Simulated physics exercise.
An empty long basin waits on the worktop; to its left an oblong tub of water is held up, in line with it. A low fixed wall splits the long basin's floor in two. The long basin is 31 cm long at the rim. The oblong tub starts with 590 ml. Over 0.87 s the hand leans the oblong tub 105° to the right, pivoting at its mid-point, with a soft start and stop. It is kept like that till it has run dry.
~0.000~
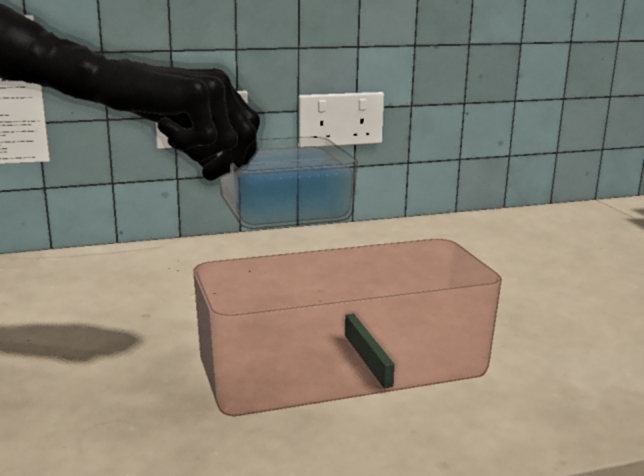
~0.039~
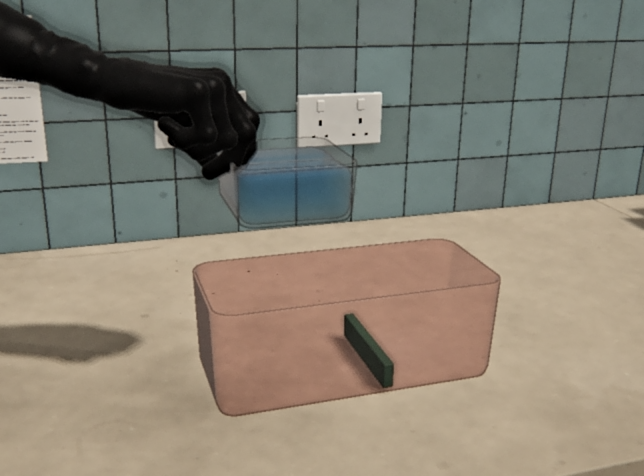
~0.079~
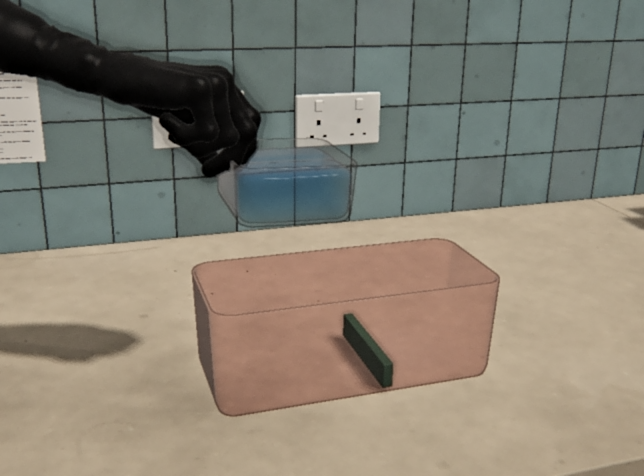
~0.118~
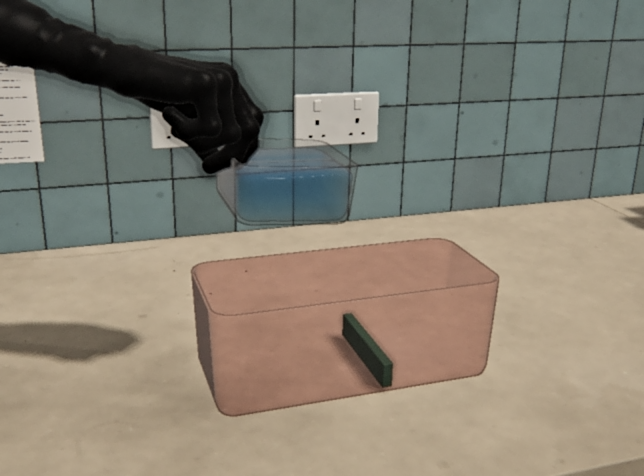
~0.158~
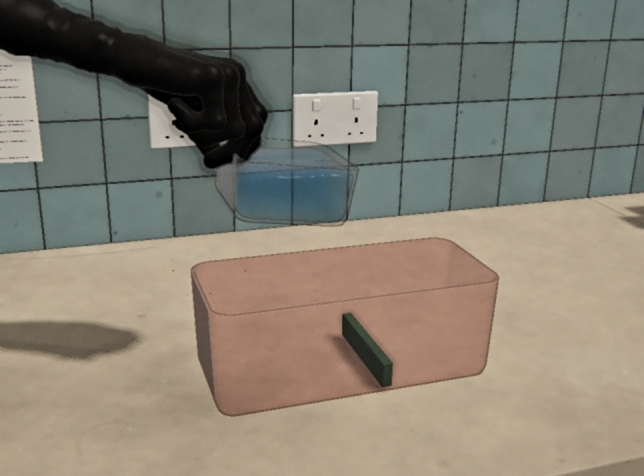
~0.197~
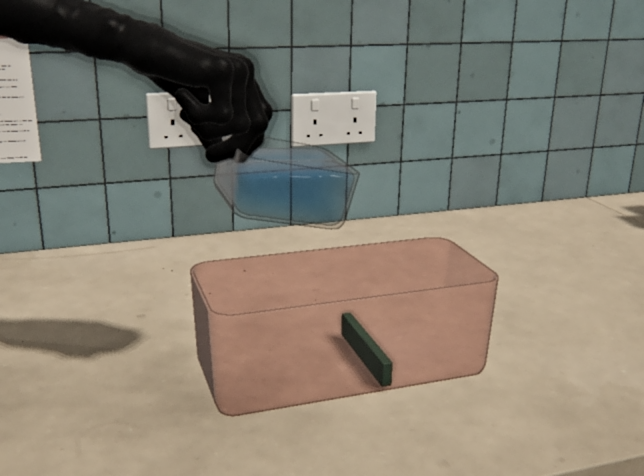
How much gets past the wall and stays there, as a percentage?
Roughly 60 per cent is past the wall.
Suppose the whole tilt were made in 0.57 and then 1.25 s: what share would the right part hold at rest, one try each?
First 45, then 60 per cent.
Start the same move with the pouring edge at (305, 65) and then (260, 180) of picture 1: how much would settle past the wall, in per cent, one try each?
In turn about 50 and 20 per cent.
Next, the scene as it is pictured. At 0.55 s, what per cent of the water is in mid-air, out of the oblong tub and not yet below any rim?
About 38 per cent.
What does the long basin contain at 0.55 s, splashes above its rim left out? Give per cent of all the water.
Some 24 per cent.
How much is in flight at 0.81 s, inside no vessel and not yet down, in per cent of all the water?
About 5 per cent.
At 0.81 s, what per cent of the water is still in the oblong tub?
Some 6 per cent.
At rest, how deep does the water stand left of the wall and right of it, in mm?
Left about 10 mm, right about 24 mm.
By 0.55 s the tilt is 74° and 38 per cent is still to pour, 2 is left of the wall and 22 right of it.
By 0.81 s the tilt is 104° and 6 per cent is still to pour, 21 is left of the wall and 66 right of it.
By 1.08 s the tilt is 105° and 0 per cent is still to pour, 33 is left of the wall and 64 right of it.
By 1.37 s the tilt is 105° and 0 per cent is still to pour, 37 is left of the wall and 60 right of it.
At rest 38 per cent lies left of the wall, 60 right of it and 2 outside.
